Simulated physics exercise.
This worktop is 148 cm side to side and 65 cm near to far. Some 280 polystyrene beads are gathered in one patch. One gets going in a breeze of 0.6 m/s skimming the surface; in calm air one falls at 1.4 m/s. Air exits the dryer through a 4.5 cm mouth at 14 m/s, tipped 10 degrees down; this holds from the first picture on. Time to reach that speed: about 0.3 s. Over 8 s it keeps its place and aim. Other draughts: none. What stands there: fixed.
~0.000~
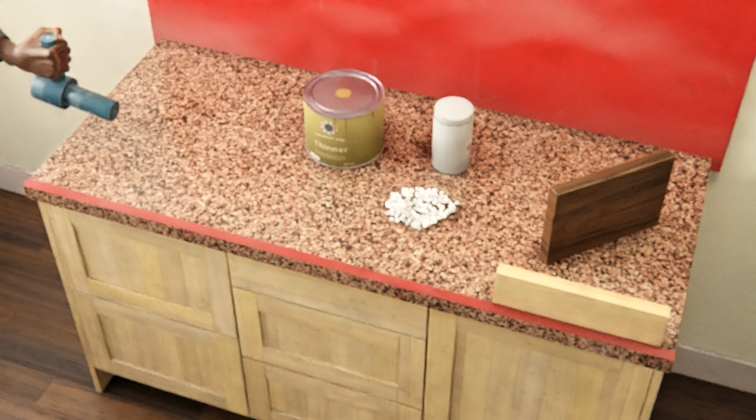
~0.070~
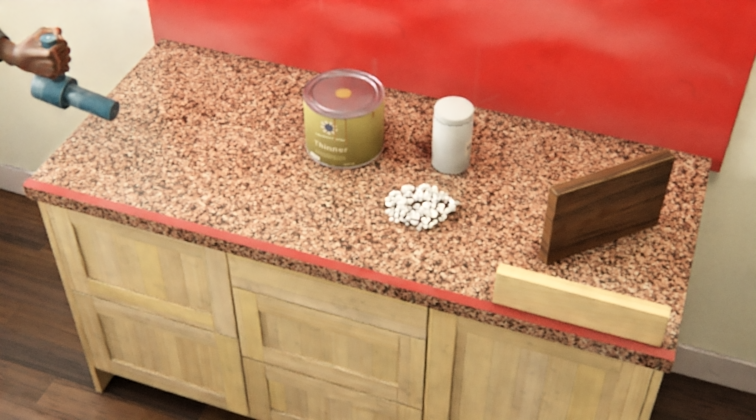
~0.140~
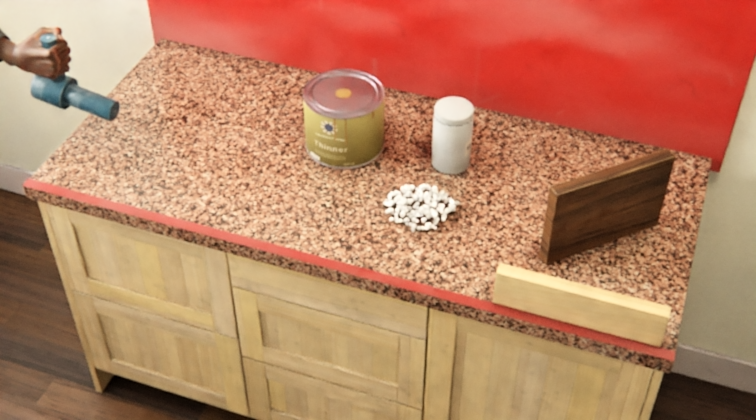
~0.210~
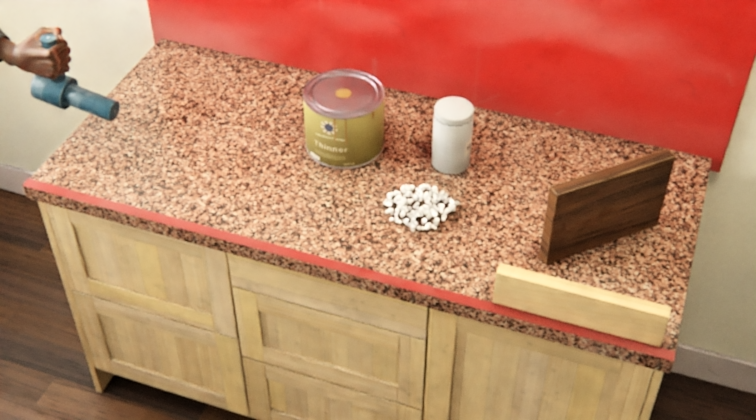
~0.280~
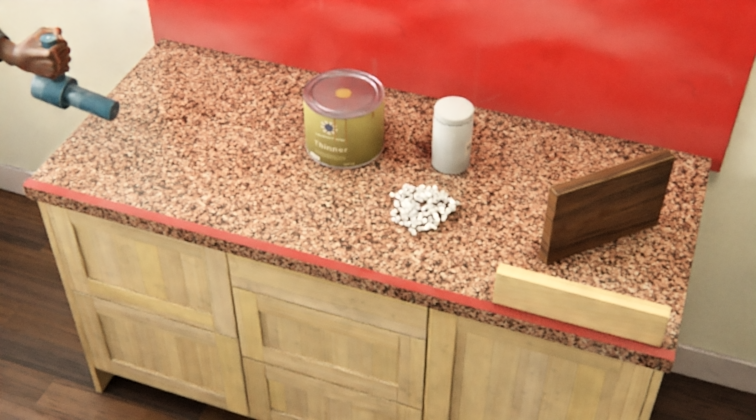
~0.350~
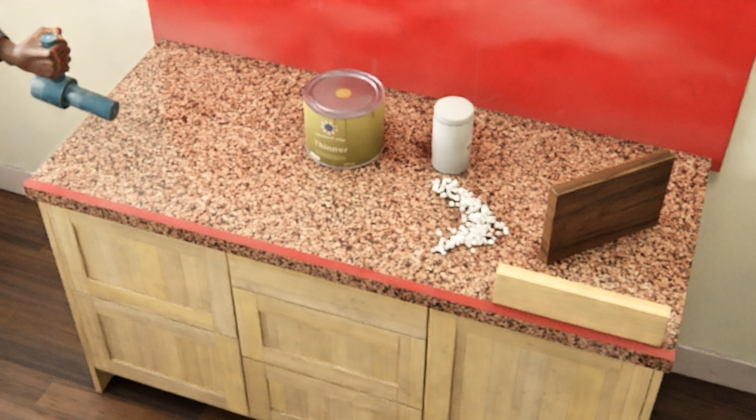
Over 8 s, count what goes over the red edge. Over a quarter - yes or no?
Over a quarter: No.
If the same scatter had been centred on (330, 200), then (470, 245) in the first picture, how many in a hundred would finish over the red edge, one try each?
First try 30 %, second try 10 %.
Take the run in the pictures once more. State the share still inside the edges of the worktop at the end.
Roughly 1 per cent.
After 1.6 s, 10 % are on the move or not yet settled, 1 % are over the red edge.
After 2.6 s, 4 % are on the move or not yet settled, 1 % are over the red edge.
After 4.4 s, 2 % are on the move or not yet settled, 1 % are over the red edge.
After 8.0 s, at the end, 1 % are over the red edge.
